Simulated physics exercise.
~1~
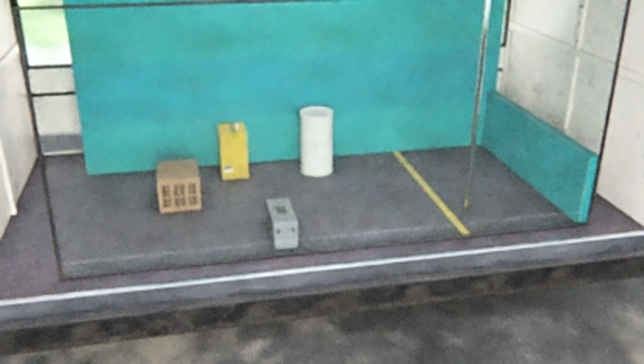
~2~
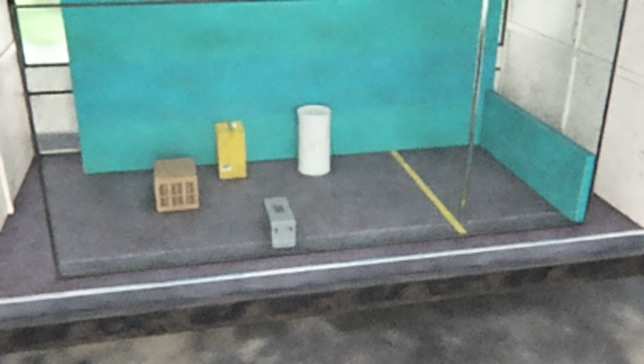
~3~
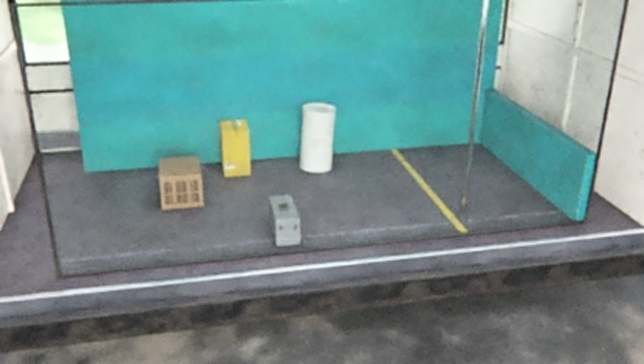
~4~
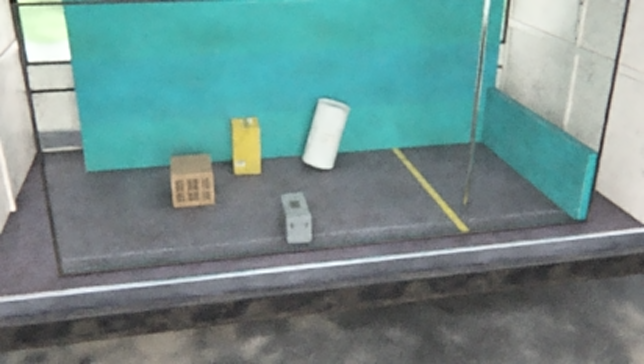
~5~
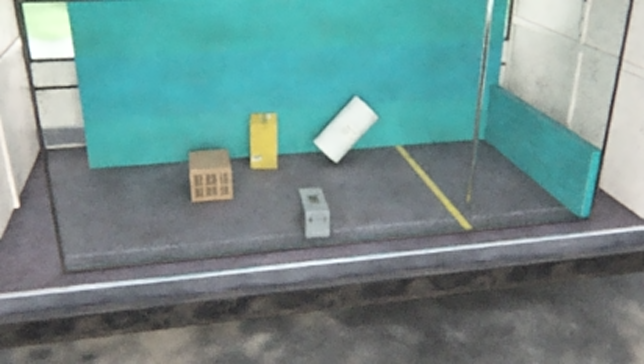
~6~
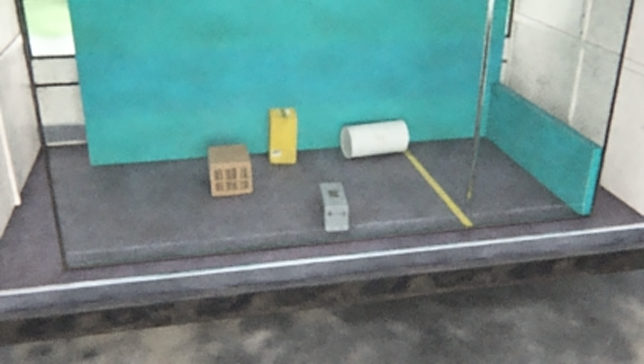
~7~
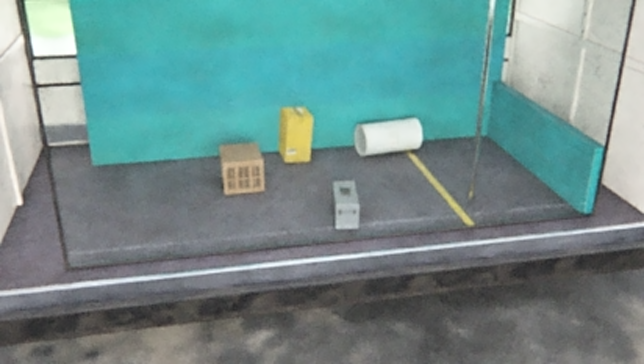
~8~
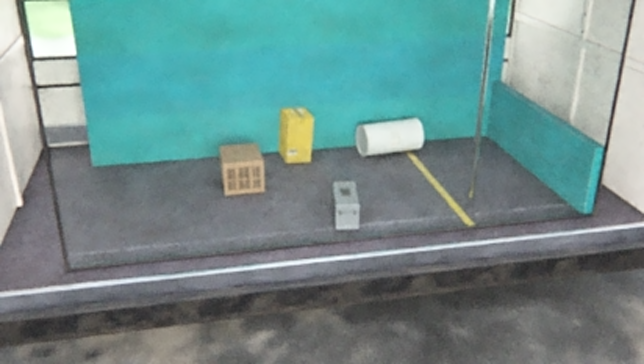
A white drum, a yellow pack, a brown crate and a grey toolbox stand on the dark floor of a shuttle bay, seen from the front and slightly above by a gently swaying camera. A teal wall rises behind them, and a yellow line crosses the floor to their right. At first all stay put; then the goods begin sliding right together, and the drum leans over. It tips further and drops onto its side while the others keep sliding upright. Everything slows and comes to rest, with all four short of the yellow line.
